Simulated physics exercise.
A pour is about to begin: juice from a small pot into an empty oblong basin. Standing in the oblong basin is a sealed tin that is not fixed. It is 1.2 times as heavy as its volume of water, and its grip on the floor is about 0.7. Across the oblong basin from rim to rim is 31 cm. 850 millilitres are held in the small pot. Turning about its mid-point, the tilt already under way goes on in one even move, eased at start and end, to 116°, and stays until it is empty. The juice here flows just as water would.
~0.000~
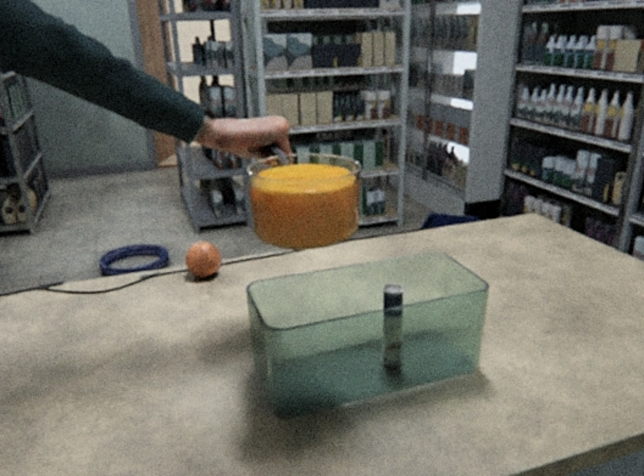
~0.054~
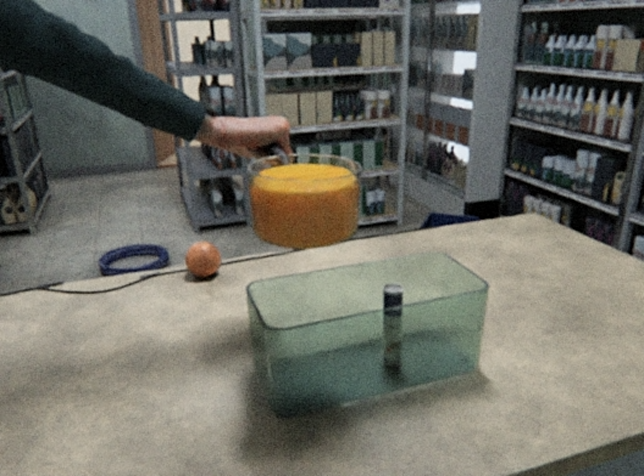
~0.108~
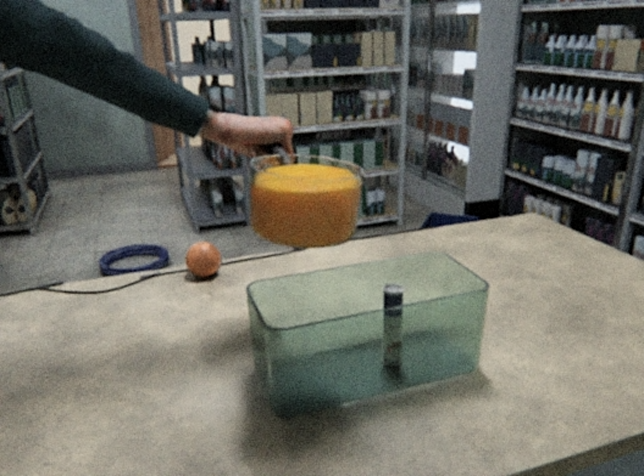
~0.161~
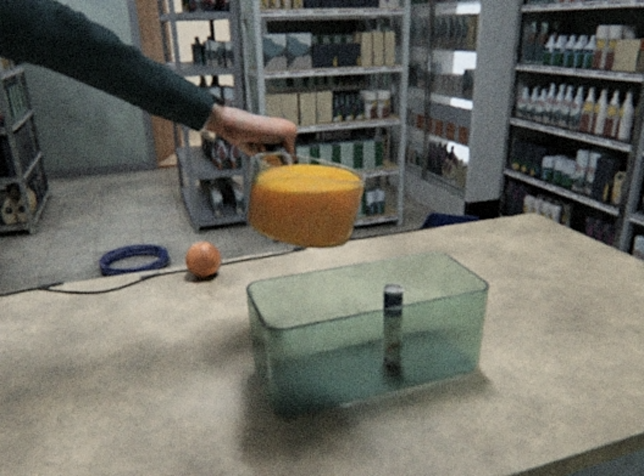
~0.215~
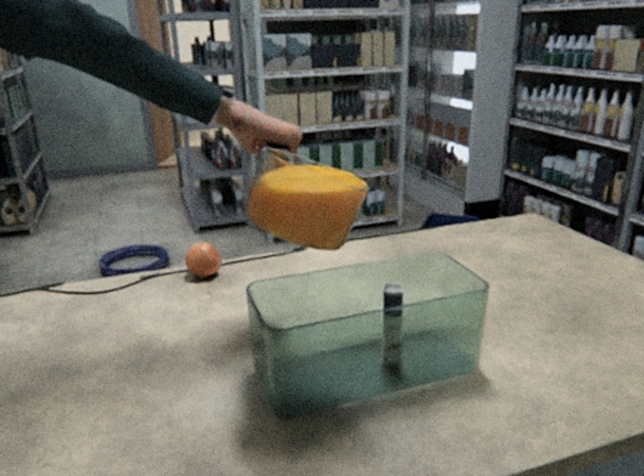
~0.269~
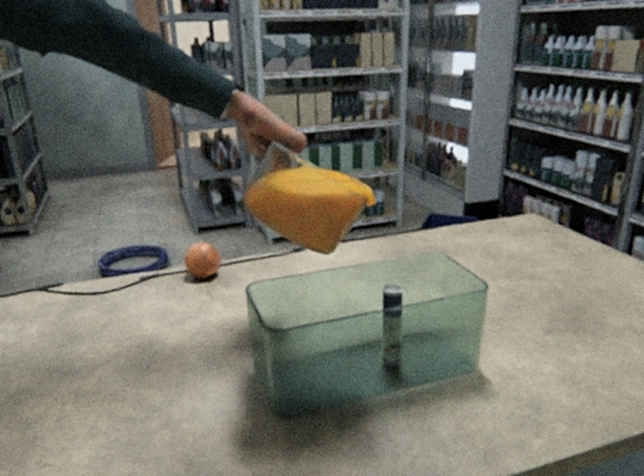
Shop lined with stocked shelves, a hand tipping a clear pot of orange juice rightward above a green see-through oblong basin.
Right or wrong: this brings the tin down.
Wrong, the tin stays up.
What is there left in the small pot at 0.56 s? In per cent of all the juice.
Portion remaining: Approx. 26 per cent.
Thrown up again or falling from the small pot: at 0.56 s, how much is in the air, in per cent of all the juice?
I'd say close to 36 per cent.
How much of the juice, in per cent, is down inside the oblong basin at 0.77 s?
Around 92 per cent of the whole.
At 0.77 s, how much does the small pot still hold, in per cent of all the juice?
3 per cent or thereabouts.
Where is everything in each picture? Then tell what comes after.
It leans 0°; its right rim is at (356, 163); the juice meets the walls at (251, 182) and (352, 171); the oblong basin's rim runs from (255, 307) to (466, 269); the tin's top is at (393, 292), in the first picture.
It leans 2°; its right rim is at (356, 164); the juice meets the walls at (251, 182) and (352, 171), in the second picture.
It leans 6°; its right rim is at (358, 168); the juice meets the walls at (253, 180) and (354, 172), in the third picture.
It leans 13°; its right rim is at (360, 175); the juice meets the walls at (255, 182) and (356, 174), in the fourth picture.
It leans 23°; its right rim is at (362, 185); the juice meets the walls at (254, 184) and (361, 178); 1 per cent is over the edge, in the fifth picture.
It leans 35°; its right rim is at (362, 197); the juice meets the walls at (253, 187) and (355, 186); 5 per cent is over the edge, in the sixth picture.
After 0.56 s the tilt is 101° and 26 per cent is still to pour; the tin stands where it began.
After 0.77 s the tilt is 116° and 3 per cent is still to pour; the tin stands 1 cm from where it began.
After 0.99 s the tilt is 116° and 0 per cent is still to pour; the tin stands where it began.
After 1.23 s the tilt is 116° and 0 per cent is still to pour; the tin stands where it began.
In the end the tin stands 1 cm from where it began.
